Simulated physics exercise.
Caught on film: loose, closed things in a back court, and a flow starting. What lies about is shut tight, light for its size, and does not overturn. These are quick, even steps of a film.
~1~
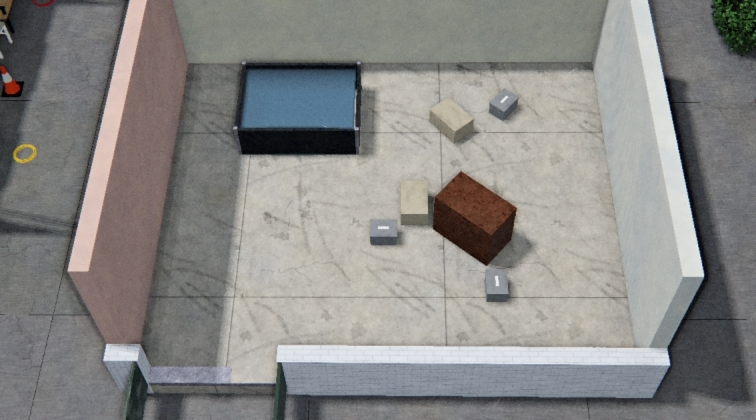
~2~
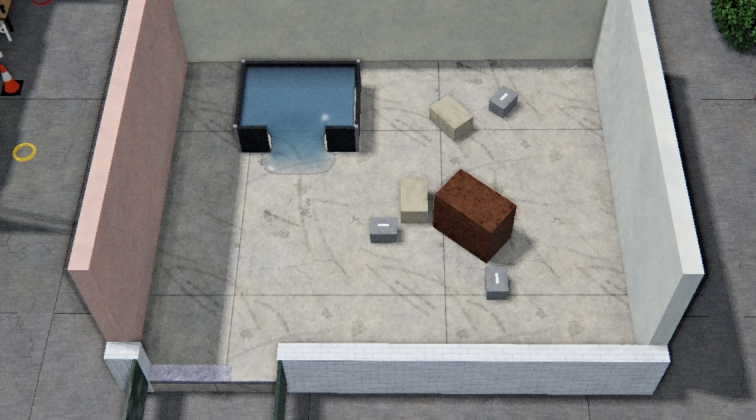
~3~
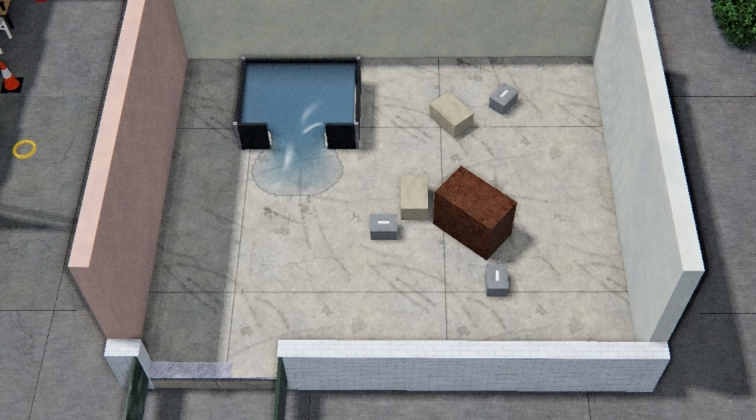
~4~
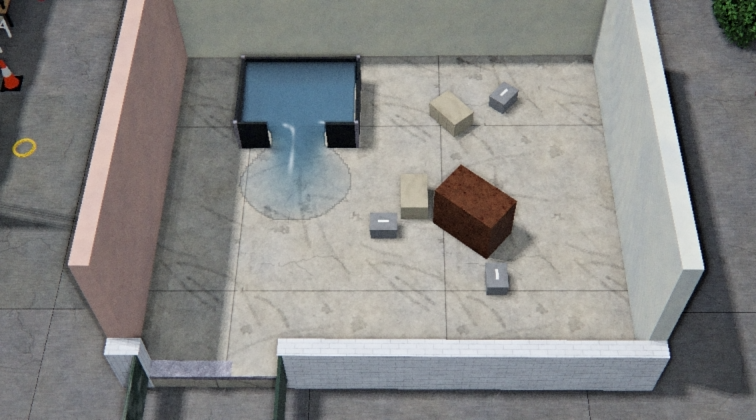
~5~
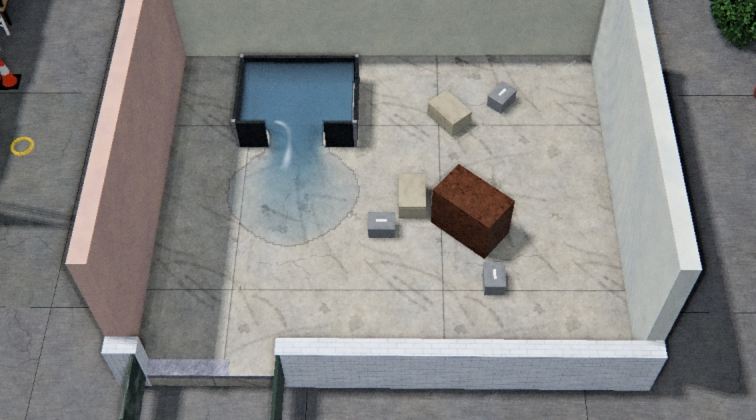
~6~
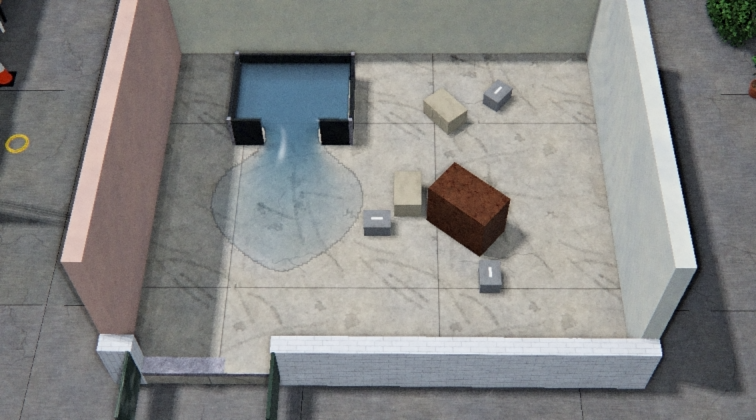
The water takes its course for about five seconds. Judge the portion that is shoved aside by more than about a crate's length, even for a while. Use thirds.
It is less than a third.
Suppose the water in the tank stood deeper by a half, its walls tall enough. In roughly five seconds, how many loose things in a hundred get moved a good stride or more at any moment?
About 20 per cent.
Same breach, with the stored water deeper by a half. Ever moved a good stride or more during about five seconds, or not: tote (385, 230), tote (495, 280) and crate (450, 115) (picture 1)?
In that order: Swept aside, short of that, never so far.
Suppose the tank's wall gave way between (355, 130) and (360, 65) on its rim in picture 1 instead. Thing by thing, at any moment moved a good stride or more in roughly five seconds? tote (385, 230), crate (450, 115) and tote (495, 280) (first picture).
In turn: Under that, that far or more, not that far.
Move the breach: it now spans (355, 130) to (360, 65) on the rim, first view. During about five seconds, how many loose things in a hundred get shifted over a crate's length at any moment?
Roughly 40 per cent.
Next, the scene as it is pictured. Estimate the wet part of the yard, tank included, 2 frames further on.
Some 25 per cent.
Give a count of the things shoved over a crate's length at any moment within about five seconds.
I count 0.
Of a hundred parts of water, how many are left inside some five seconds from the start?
Roughly 76 per cent.
A moment on, 0 of 5 are well off their spots; 0 afloat.
Next, 0 of 5 are well off their spots; 0 afloat.
Later, 0 of 5 are well off their spots; 0 afloat.
In the end, 0 of 5 are well off their spots, and 0 have been at some point; 0 afloat.
